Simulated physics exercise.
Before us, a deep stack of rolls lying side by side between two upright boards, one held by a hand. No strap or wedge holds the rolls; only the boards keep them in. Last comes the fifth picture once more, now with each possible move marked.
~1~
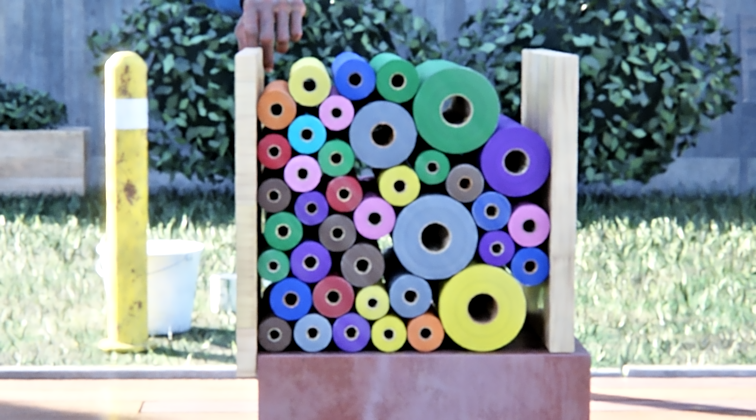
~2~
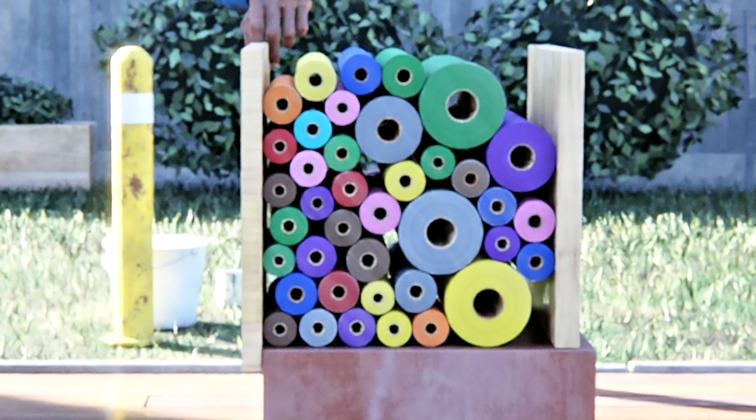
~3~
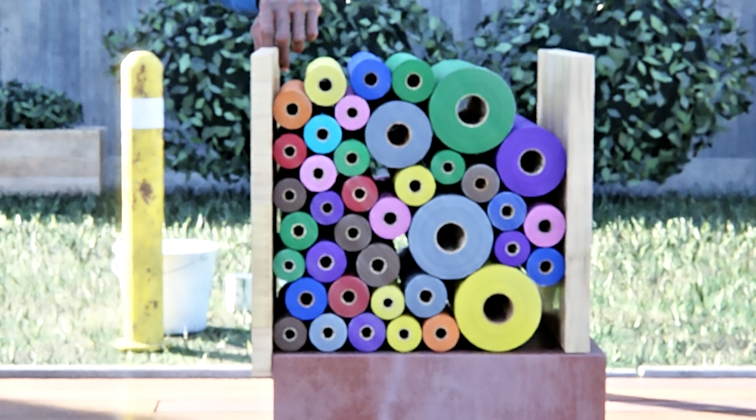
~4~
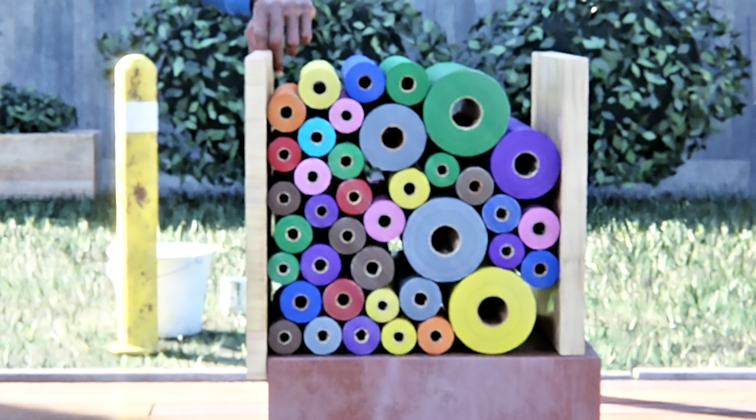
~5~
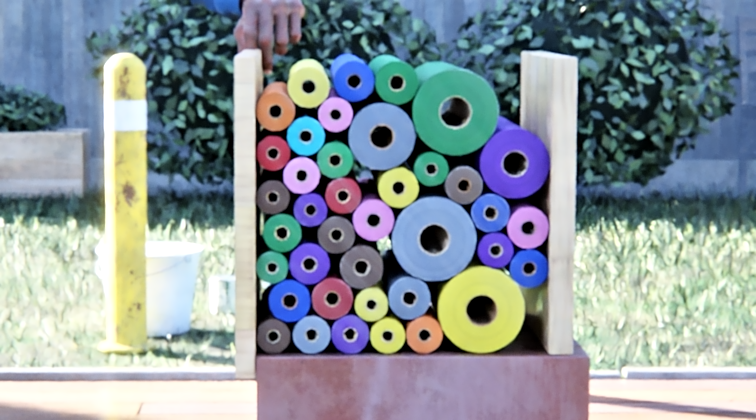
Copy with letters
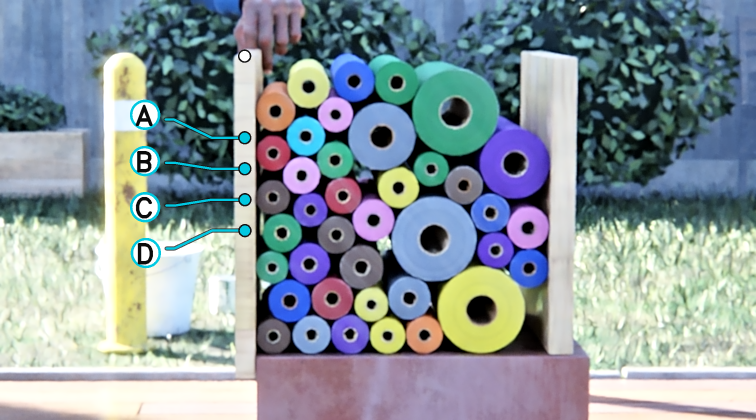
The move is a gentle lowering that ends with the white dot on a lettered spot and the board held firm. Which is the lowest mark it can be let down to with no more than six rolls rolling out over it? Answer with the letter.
At most to C.
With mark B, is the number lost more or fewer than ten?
At B, fewer than ten.
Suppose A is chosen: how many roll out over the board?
The count is none.
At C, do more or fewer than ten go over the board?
Fewer than ten.
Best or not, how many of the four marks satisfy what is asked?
Three of the four.
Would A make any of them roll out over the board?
No.
On the copy, A at (245, 138); B at (245, 169); C at (245, 199); D at (245, 231); the white dot at (245, 56).
On C. First, top of the board (256, 125).
Then, top of the board (256, 199).
Finally, top of the board (256, 199), six out over the board.
By contrast, A none out over the board; B two out over the board; D more than six out over the board.
